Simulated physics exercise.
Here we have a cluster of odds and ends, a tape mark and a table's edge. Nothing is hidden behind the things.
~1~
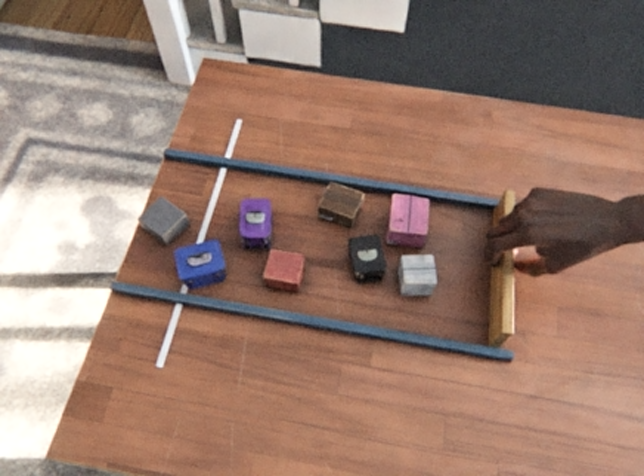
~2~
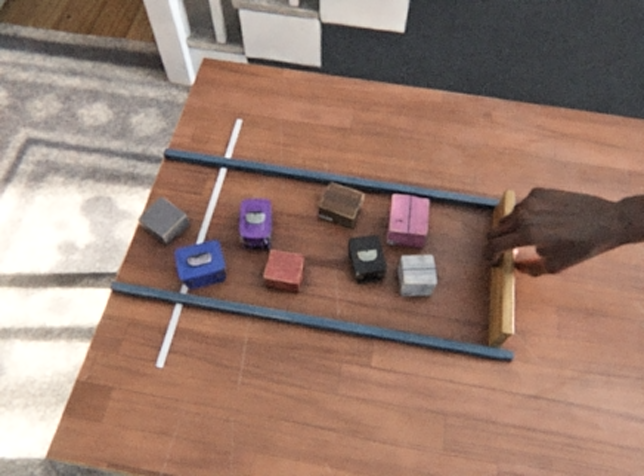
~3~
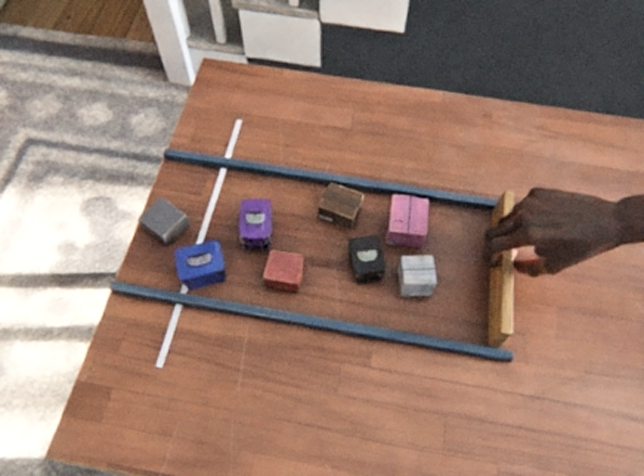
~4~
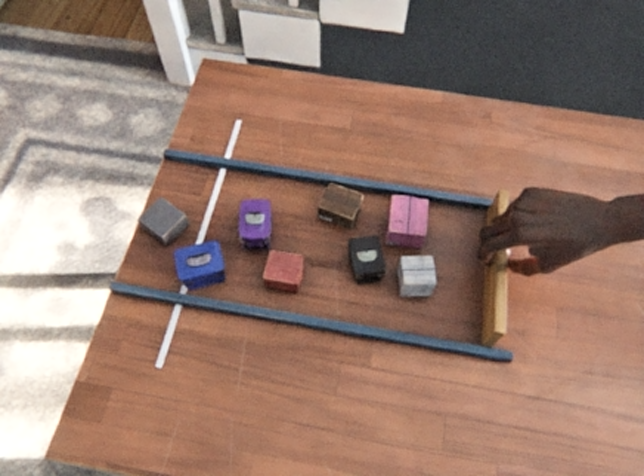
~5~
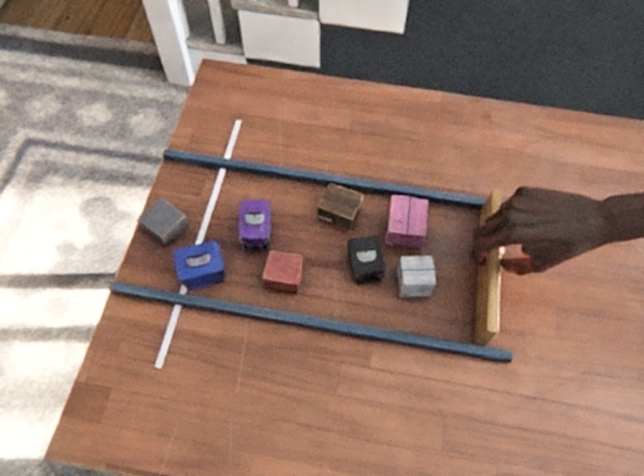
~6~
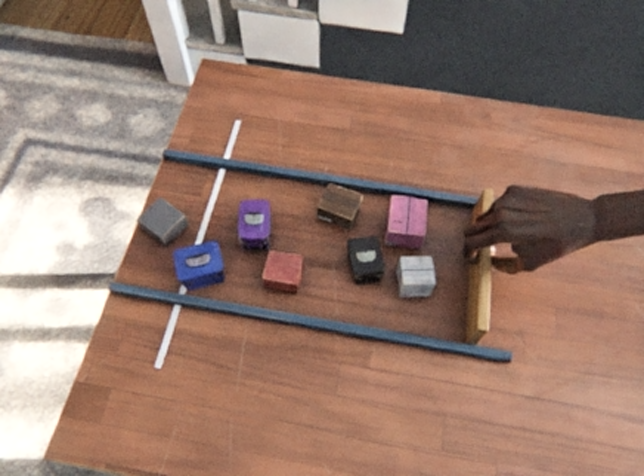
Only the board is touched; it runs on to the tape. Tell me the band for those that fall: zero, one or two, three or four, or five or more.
As it turns out, the number that fall off is one or two.
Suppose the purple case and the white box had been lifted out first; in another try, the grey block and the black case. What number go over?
Fallen: 0, and 1 in the other try.
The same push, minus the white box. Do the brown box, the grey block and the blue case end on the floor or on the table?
The brown box stays on; the grey block is lost; the blue case holds on.
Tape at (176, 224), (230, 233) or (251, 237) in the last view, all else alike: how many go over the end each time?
Try by try, 5, 1 and 0.
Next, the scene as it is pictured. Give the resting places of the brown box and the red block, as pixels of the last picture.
The brown box at (165, 171), the red block at (171, 270).
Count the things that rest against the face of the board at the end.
That makes 3.
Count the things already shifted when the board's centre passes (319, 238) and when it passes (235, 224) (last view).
6 and 8.
A little later, none off yet; grey block at rest near (163, 222); blue case at rest near (201, 266); purple case at rest near (255, 225).
Next, none off yet; grey block at rest near (163, 222); blue case at rest near (197, 268); purple case shifted about its own width near (205, 217).
When it is over, the number that fall off is one or two; down, purple case and grey block.
